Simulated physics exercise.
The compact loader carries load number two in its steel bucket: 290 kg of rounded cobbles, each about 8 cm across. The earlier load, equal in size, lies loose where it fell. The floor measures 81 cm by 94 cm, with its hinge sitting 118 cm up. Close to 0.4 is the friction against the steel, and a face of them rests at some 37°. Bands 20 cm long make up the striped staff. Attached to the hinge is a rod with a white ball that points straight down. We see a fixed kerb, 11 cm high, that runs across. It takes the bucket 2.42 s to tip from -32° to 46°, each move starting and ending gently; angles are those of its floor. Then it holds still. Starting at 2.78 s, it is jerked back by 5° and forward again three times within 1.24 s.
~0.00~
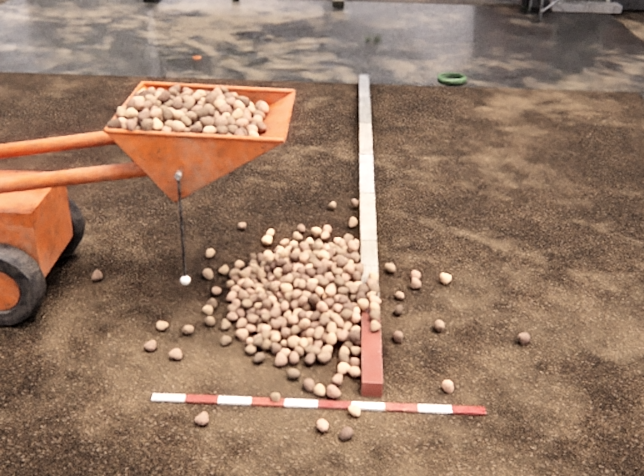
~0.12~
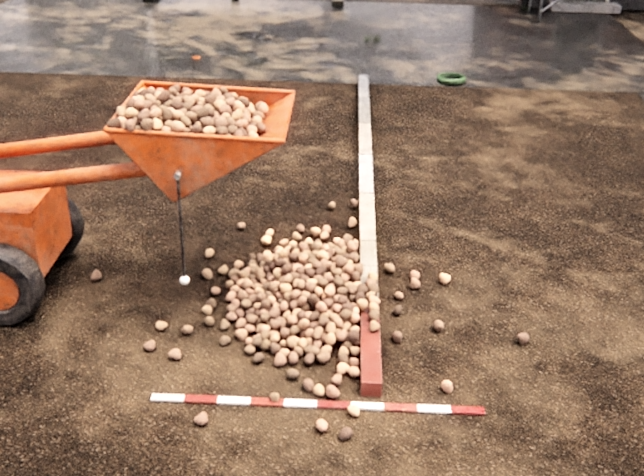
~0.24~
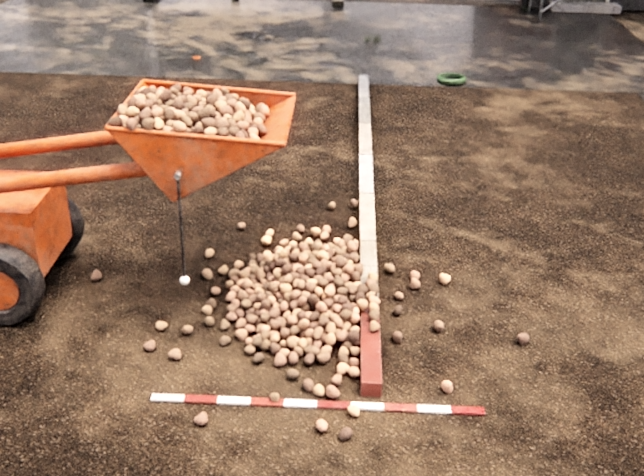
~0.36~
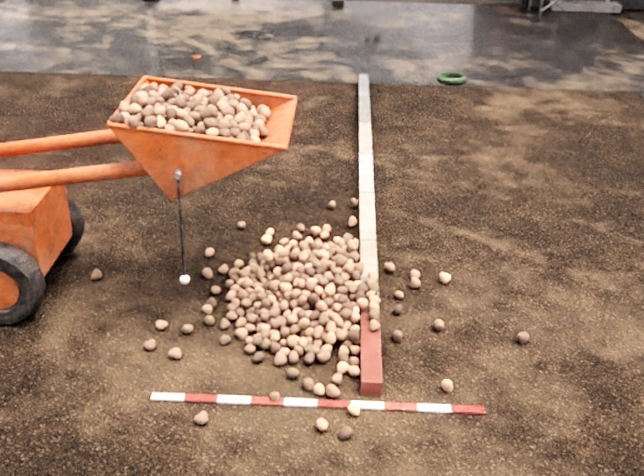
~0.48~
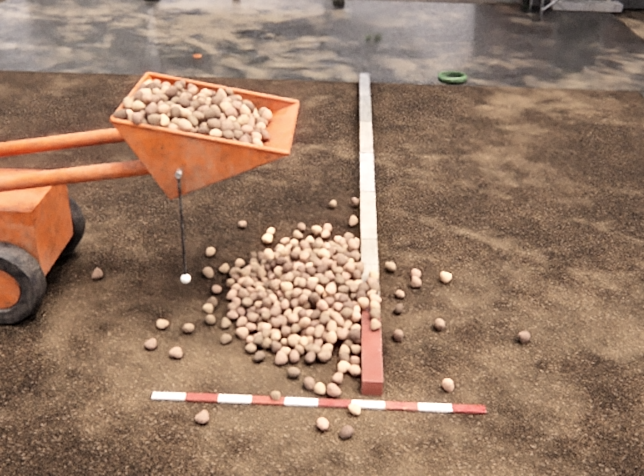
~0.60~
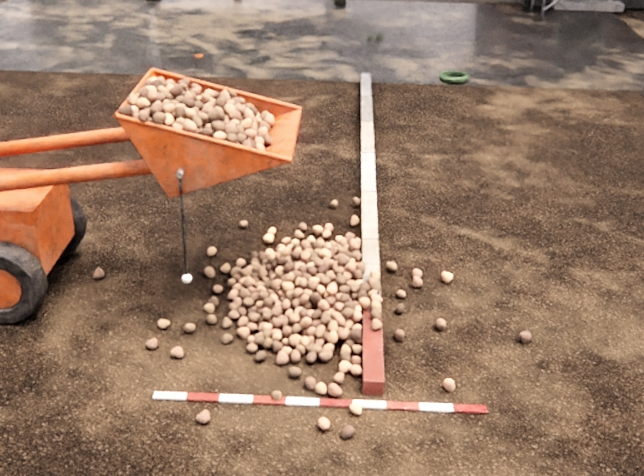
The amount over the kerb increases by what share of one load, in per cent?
By about 7 per cent of a load.
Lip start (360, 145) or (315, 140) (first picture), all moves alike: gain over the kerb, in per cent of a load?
First place: Roughly 65 %; second place: Roughly 25 %.
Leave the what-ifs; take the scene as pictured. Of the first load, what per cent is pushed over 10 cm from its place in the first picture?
Roughly 15 % of them.
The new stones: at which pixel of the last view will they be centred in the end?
The centre sits about (305, 279).
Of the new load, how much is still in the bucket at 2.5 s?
Roughly 0 per cent is still inside.
After 1.8 s the floor is at 34°; in per cent of one load, 73 in the bucket, 125 on this side of the kerb, 2 over the kerb; the foremost stones are at (436, 308).
After 2.5 s the floor is at 46°; in per cent of one load, 0 in the bucket, 193 on this side of the kerb, 7 over the kerb; the foremost stones are at (445, 299).
After 4.5 s the floor is at 46°; in per cent of one load, 0 in the bucket, 191 on this side of the kerb, 9 over the kerb; the foremost stones are at (457, 270).
After 6.9 s the floor is at 46°; in per cent of one load, 0 in the bucket, 191 on this side of the kerb, 9 over the kerb; the foremost stones are at (457, 270). Net gain over the kerb, 7.
